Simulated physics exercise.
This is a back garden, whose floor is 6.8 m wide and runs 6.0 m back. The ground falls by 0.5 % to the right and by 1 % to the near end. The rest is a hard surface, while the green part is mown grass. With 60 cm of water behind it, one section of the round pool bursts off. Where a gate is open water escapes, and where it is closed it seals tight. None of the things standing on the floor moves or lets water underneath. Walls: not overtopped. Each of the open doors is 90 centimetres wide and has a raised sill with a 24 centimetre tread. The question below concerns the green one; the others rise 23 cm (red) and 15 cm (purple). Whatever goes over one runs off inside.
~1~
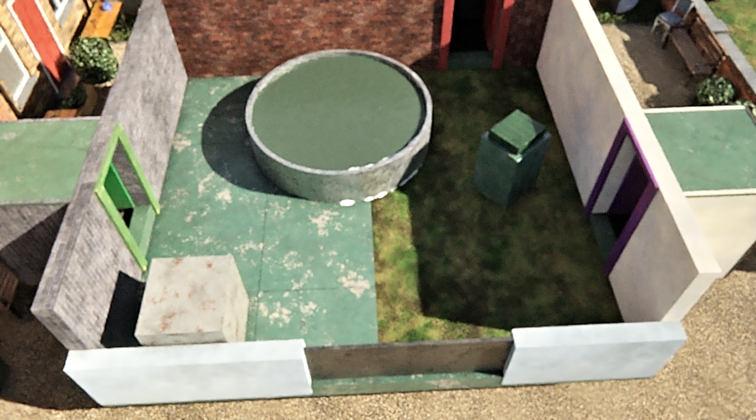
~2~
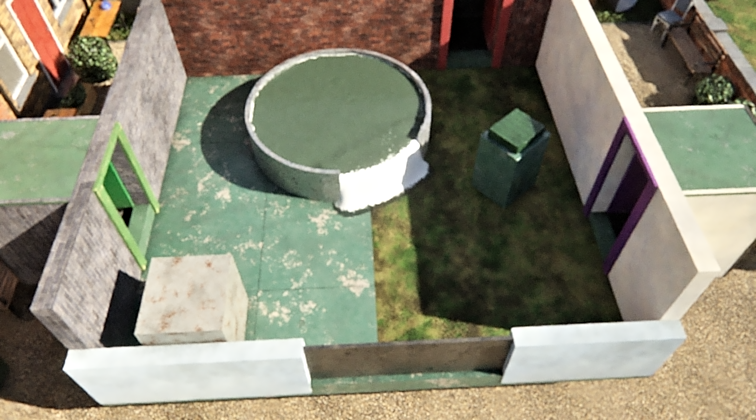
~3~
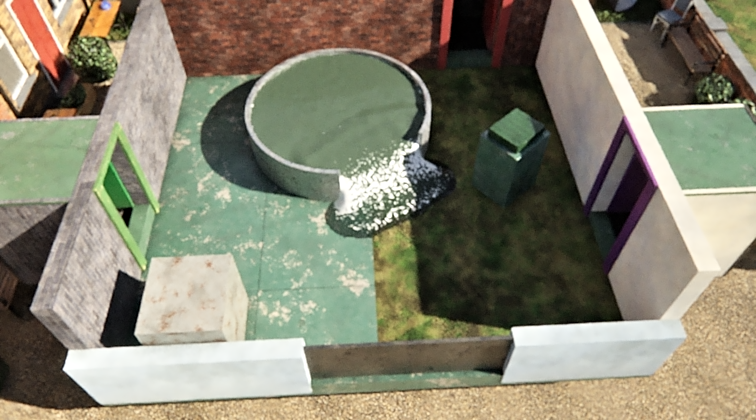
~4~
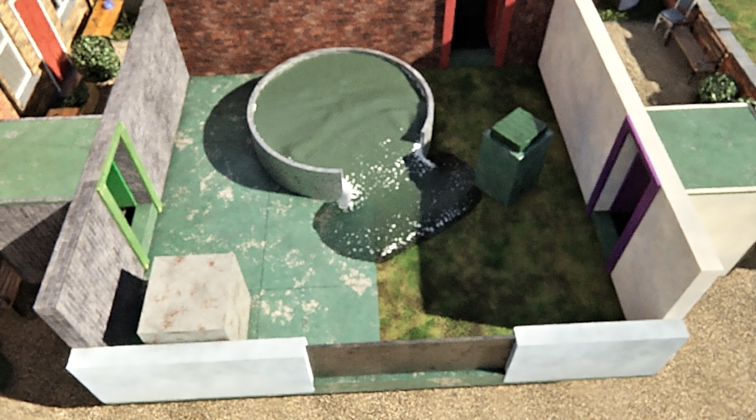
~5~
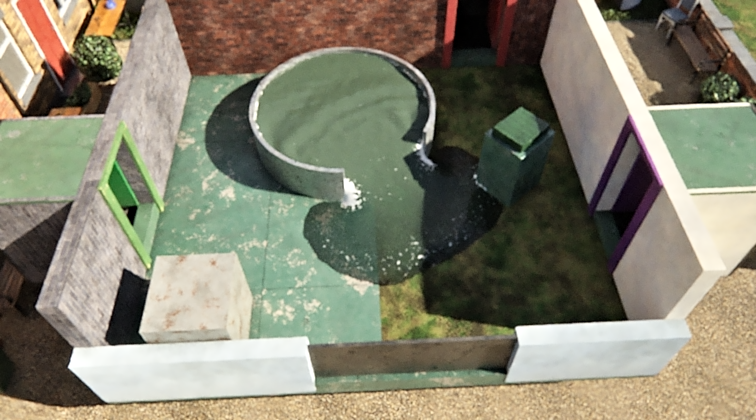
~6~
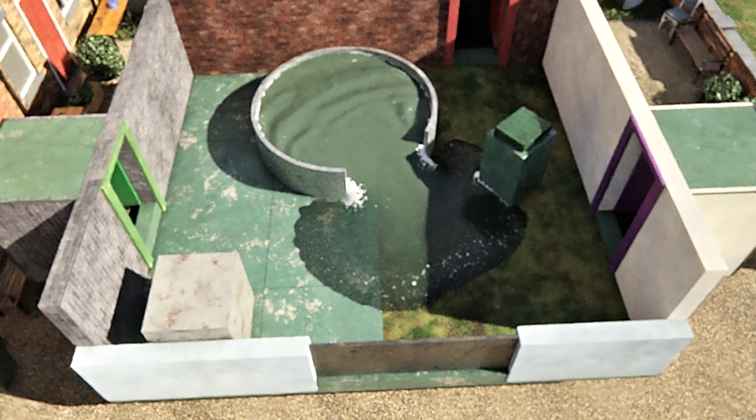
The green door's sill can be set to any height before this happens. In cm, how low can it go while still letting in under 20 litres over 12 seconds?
I would say 6.5 cm.
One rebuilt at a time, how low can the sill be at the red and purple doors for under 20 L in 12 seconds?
About 7.5 cm at red and 18 cm at purple.
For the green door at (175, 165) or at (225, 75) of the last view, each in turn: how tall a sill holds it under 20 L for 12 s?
In turn: About 6.5 cm, about 6.5 cm.
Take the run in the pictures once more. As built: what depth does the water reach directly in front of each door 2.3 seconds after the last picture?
Red door: 0 cm; purple door: 15 cm; green door: 0 cm.
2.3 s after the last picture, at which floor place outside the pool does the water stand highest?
At about pixel (605, 352).
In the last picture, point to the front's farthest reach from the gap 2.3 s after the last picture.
Roughly at (125, 374) in the last view.
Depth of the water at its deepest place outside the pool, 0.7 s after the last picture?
33 cm.
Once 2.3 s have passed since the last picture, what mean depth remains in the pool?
30 cm, roughly.
Then, 0.7 s after the last picture water covers 35 % of the floor, deepest (33 cm) near (400, 192); it has not reached the green door.
Then, 2.3 s after the last picture water covers 50 % of the floor, deepest (42 cm) near (605, 352); it has not reached the green door.
Then, 11.3 s after the last picture water covers 100 % of the floor, deepest (15 cm) near (523, 356); 10 cm at the green door, 0 litres in over its 25 cm sill.
At the green door as built, the water peaked near 10 cm, 6.5 s after the last picture.
Run again over the same 12 s with other heights there, 28 litres in over 6 cm, 7 litres over 8 cm. The limit of 20 litres is kept from about 6.5 cm up.
